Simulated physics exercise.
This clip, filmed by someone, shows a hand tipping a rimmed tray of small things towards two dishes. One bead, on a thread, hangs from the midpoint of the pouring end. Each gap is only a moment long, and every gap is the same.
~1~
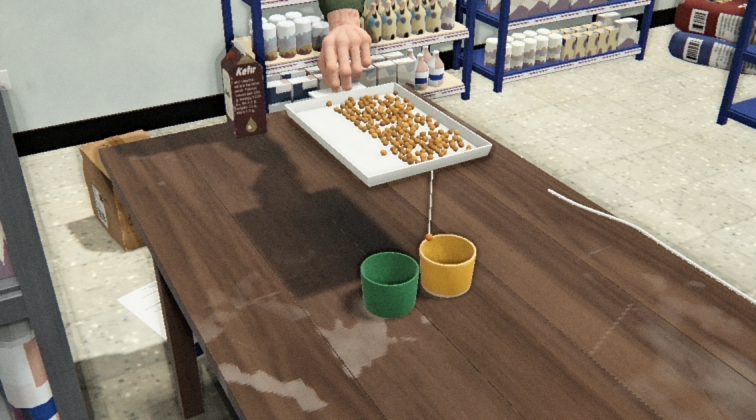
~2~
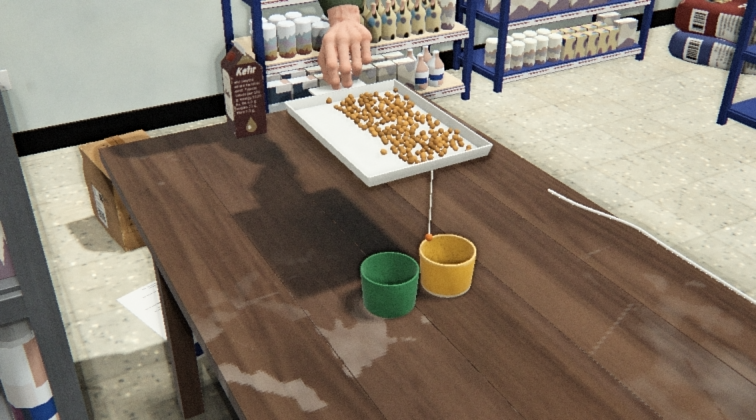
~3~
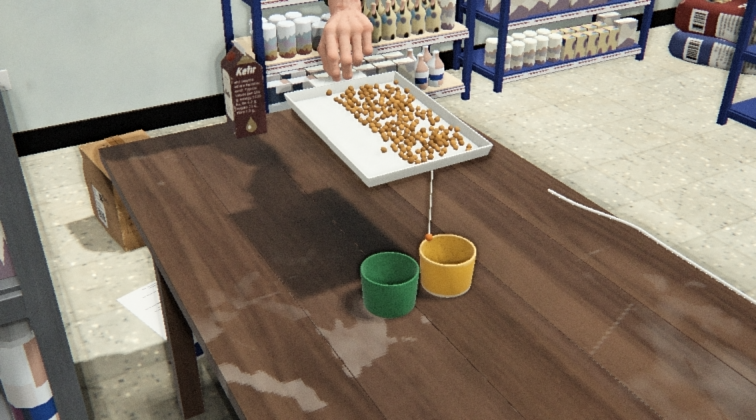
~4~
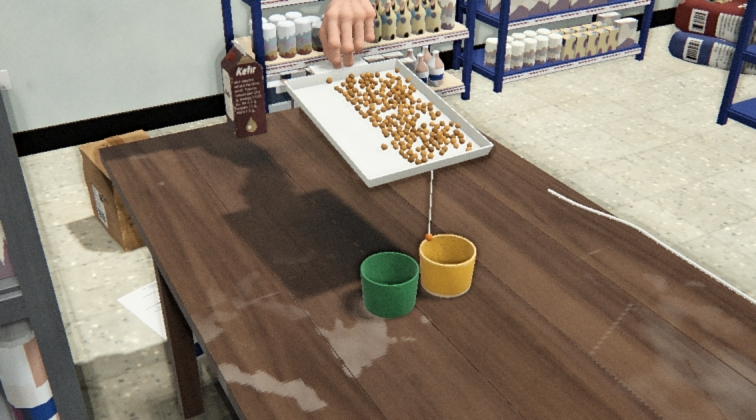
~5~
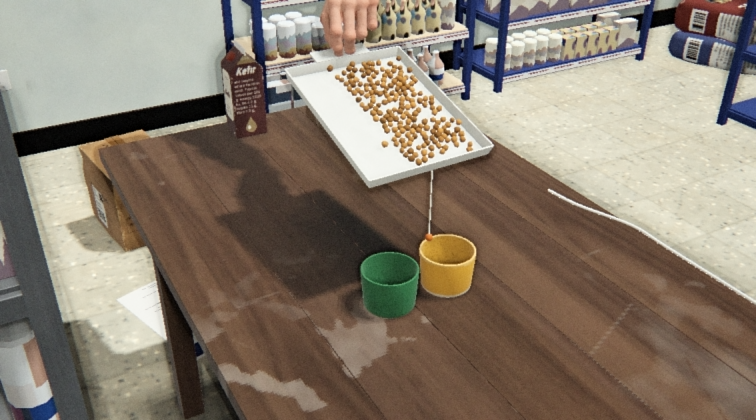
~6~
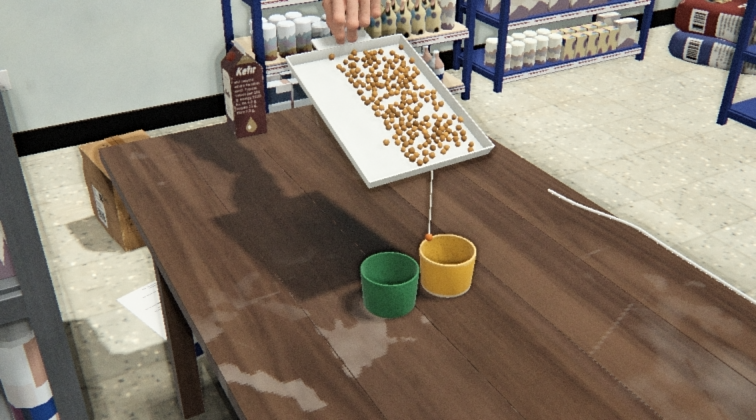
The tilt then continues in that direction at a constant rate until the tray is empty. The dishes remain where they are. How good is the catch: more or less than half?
By the end, the dishes are holding not even half of the load, I'd say.
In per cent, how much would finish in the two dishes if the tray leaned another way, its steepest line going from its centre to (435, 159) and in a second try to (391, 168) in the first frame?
Somewhere close to 20 % the first time, 70 % the second.
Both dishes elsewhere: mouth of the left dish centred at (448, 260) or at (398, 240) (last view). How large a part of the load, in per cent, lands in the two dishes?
You'd end up with around 40 per cent and then around 0 per cent.
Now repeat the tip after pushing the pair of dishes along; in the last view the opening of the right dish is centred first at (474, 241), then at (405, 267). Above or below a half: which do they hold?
Together the dishes get less than a half first, then less than a half.
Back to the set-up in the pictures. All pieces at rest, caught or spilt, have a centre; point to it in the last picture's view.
Roughly at (454, 304), give or take.
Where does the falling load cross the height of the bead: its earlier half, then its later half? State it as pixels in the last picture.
The first part passes (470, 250); everything after passes (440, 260).
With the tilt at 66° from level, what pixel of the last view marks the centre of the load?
Somewhere near pixel (434, 147).
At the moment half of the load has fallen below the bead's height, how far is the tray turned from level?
Roughly 115°.
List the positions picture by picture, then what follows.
In the first picture, corners of the pouring end (369, 175) and (488, 144), level; middle of the load (399, 127), roasted chickpeas; left dish (404, 298); right dish (462, 278); bead on its thread (429, 237).
In the second picture, corners of the pouring end (370, 175) and (488, 144), level; middle of the load (399, 125).
In the third picture, corners of the pouring end (370, 176) and (489, 144), tipped barely, level across its low end; middle of the load (400, 121).
In the fourth picture, corners of the pouring end (370, 177) and (489, 144), tipped a little, level across its low end; middle of the load (400, 114).
In the fifth picture, corners of the pouring end (371, 178) and (490, 144), tipped a little, level across its low end; middle of the load (401, 108).
In the sixth picture, corners of the pouring end (371, 179) and (490, 145), tipped clearly, level across its low end; middle of the load (403, 103); left dish (404, 298); right dish (462, 278).
Just after the last frame, tray tipped steeply; almost all on the tray; about a tenth in the air.
A moment on, tray tipped past a quarter turn; the larger part on the tray; just a few in the left dish; just a few in the right dish; roughly a quarter outside both; about a tenth in the air.
Further on, tray tipped past a quarter turn; roughly a quarter in the left dish; about a tenth in the right dish; roughly two thirds outside both.
When it is over, tray tipped past a quarter turn; roughly a quarter in the left dish; about a tenth in the right dish; roughly two thirds outside both.
